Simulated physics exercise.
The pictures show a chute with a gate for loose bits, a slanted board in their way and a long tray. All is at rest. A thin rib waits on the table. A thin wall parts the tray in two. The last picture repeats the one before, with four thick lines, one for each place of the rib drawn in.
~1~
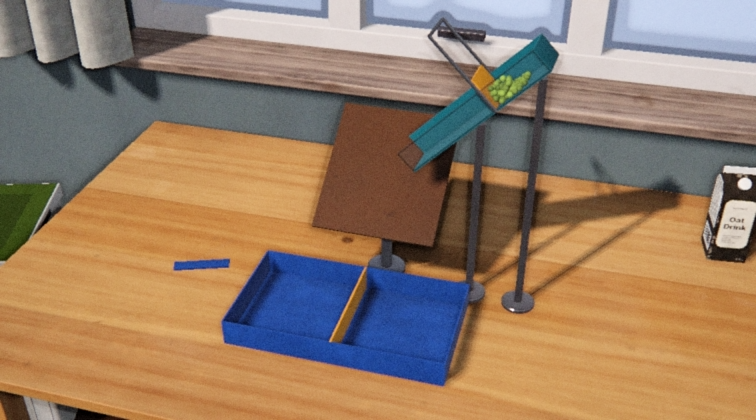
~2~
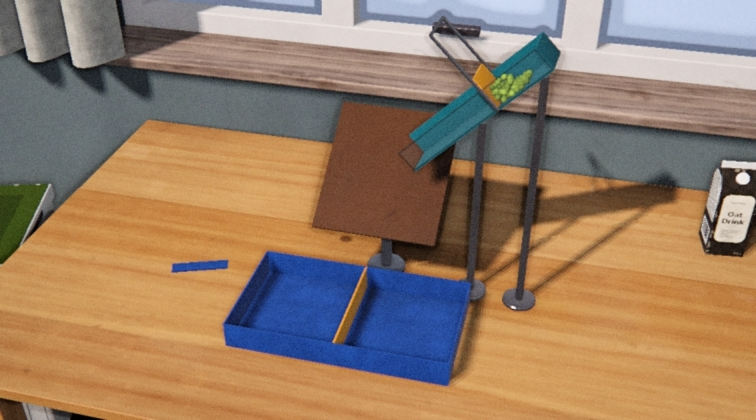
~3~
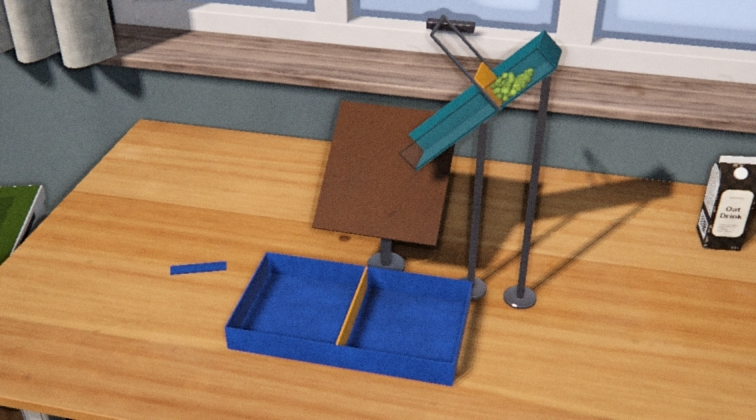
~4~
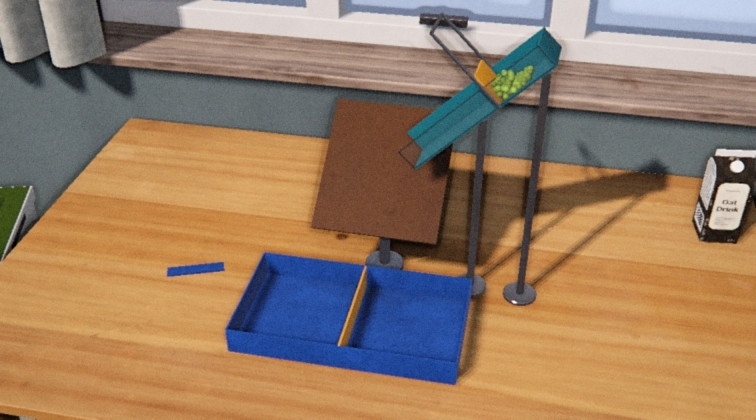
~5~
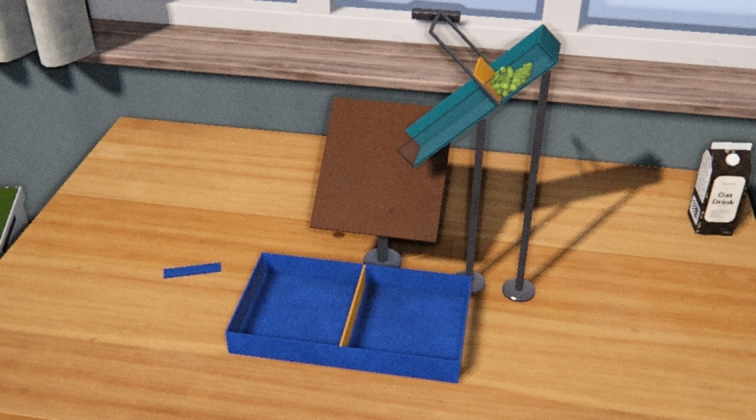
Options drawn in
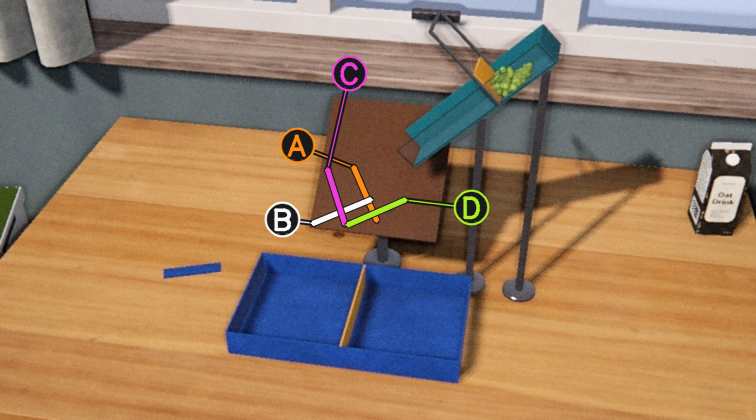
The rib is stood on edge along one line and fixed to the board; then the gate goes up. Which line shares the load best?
C works best here.
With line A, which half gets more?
Right.
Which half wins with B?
Left.
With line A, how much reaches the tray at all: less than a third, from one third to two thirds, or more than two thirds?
Line A gives more than two thirds.
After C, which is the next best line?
Line B.
On the marked copy, line A from (353, 167) to (376, 220); line B from (370, 199) to (313, 223); line C from (327, 169) to (344, 223); line D from (404, 200) to (348, 224).
Choosing A, of what is caught, about a tenth in the left half, almost all in the right.
Choosing B, of what is caught, the larger part in the left half, roughly a quarter in the right.
Choosing C, of what is caught, roughly two thirds in the left half, roughly a third in the right.
Choosing D, of what is caught, almost all in the left half, just a few in the right.
